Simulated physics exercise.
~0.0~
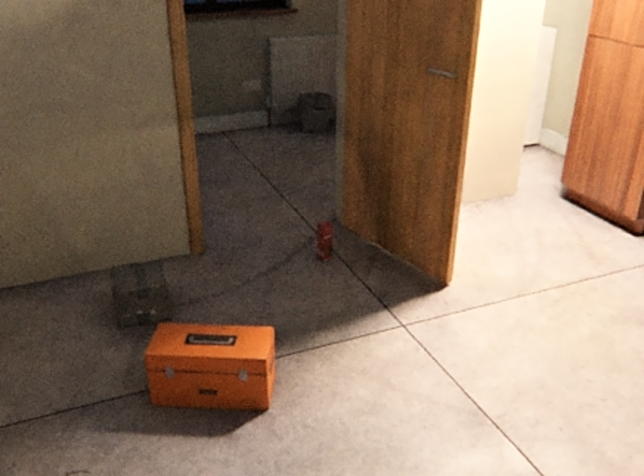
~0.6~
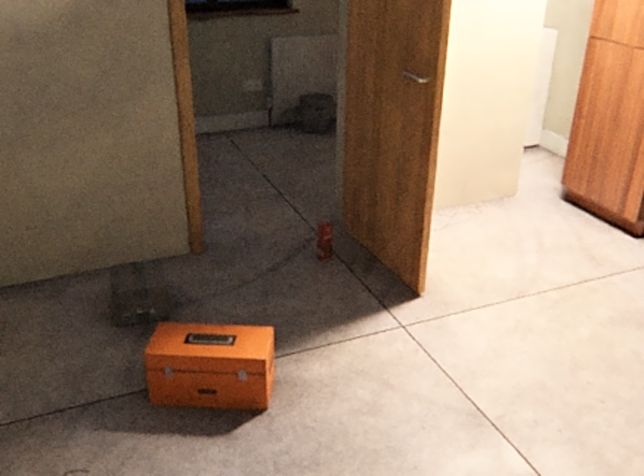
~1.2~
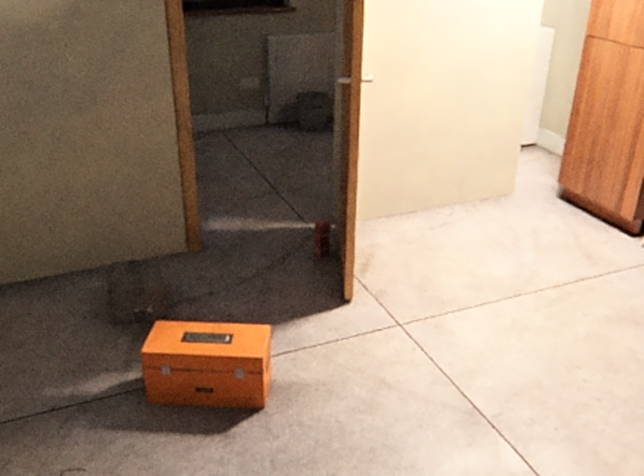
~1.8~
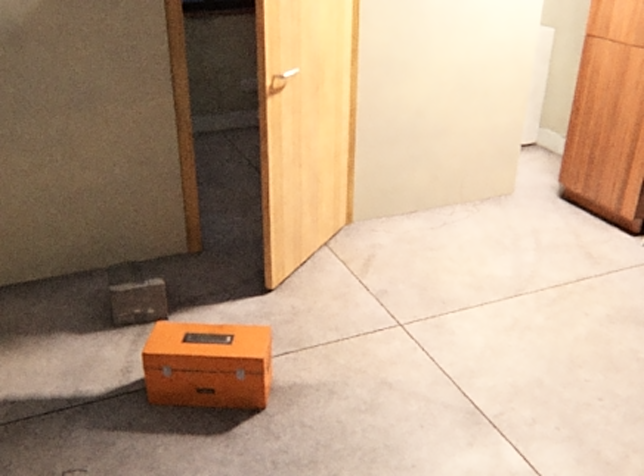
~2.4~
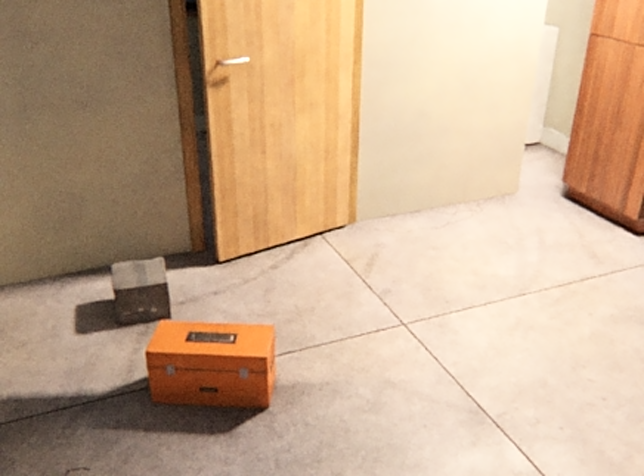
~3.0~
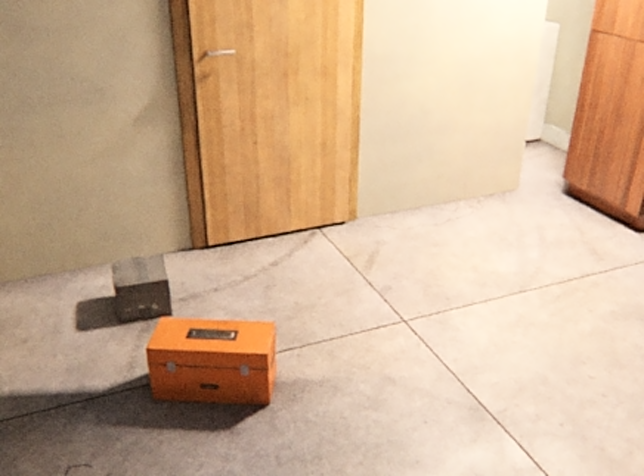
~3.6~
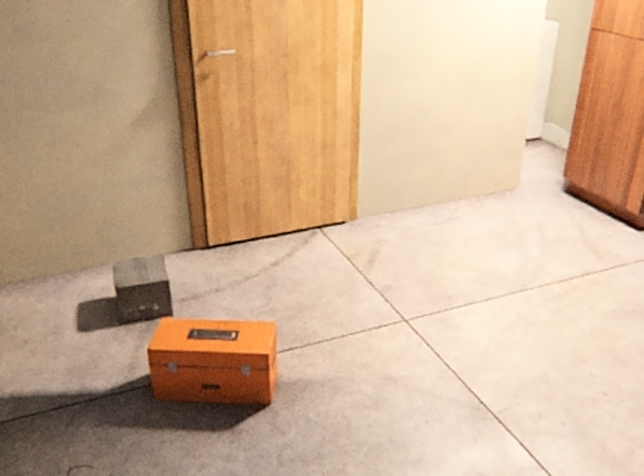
Wooden door swinging shut past a small red object, hiding it from view, as orange toolbox and grey box stay put.
